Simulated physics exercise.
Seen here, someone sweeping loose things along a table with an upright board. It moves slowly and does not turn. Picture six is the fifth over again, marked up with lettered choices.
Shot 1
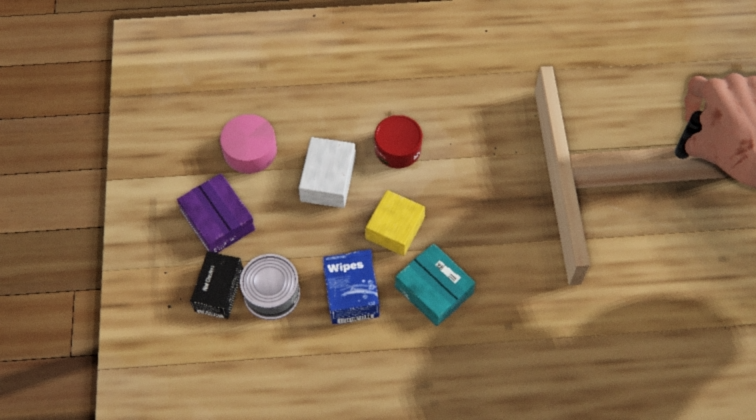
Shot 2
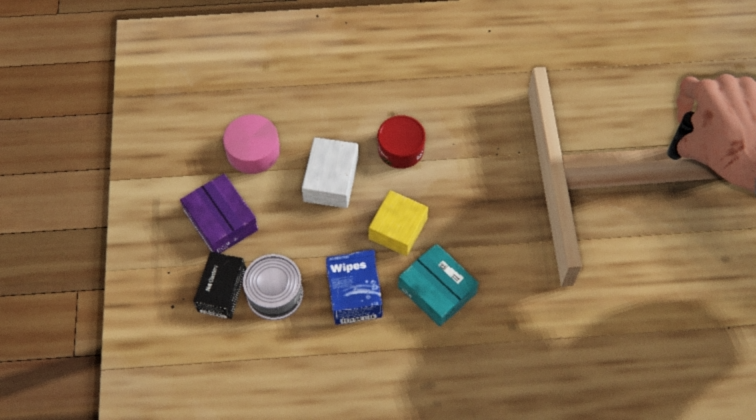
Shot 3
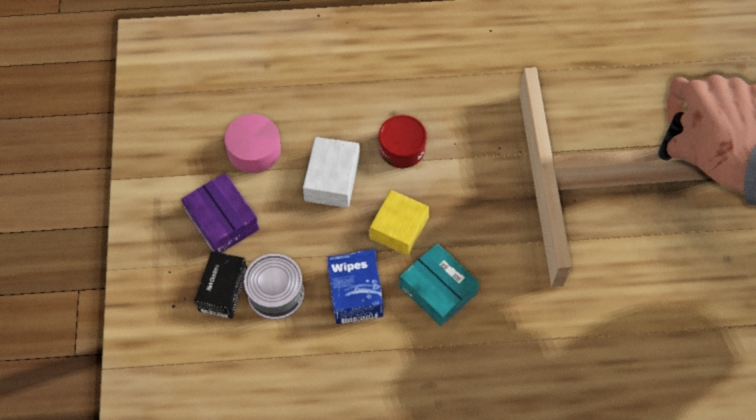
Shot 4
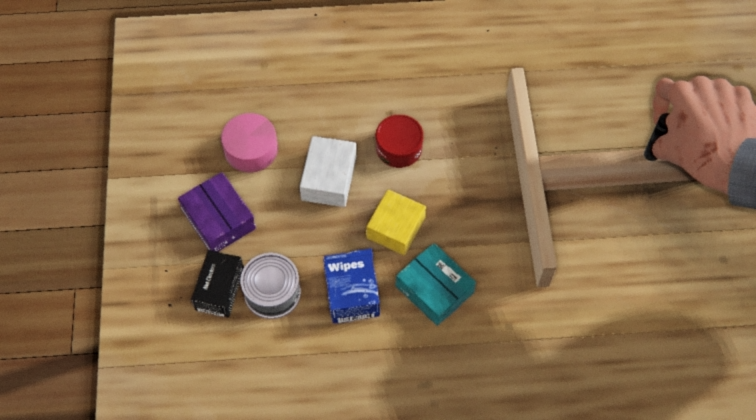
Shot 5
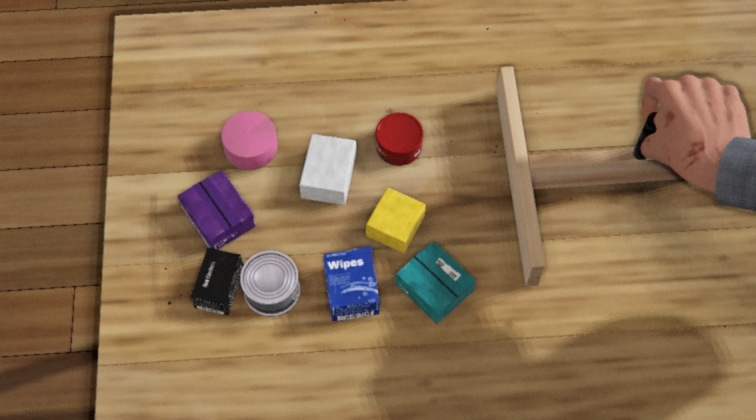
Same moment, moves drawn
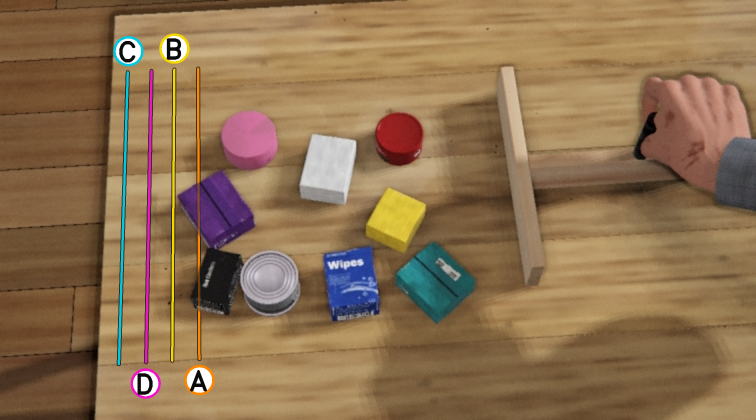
We see a hand holding an upright wooden board by its handle on a wooden table, sliding it slowly a short way left toward a group of colourful boxes, blocks, round containers and a can, which stay still, untouched.
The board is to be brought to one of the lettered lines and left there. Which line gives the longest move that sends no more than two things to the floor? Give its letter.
A is the last line within the limit.
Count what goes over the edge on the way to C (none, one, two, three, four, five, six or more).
By then, six or more.
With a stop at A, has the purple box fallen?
No.
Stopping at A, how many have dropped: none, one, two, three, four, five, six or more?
In all, two.
On the marked copy, A at (199, 204); B at (173, 205); C at (124, 208); D at (149, 207).
Following A. Soon after the start, board (406, 169); turquoise box (381, 286); blue box (328, 283).
Later, board (291, 175); black packet (110, 289); grey tin (157, 286).
In the end, board (198, 181); black packet over the edge; grey tin over the edge; two fallen.
As for the rest, B drops five; C drops nine; D drops five.
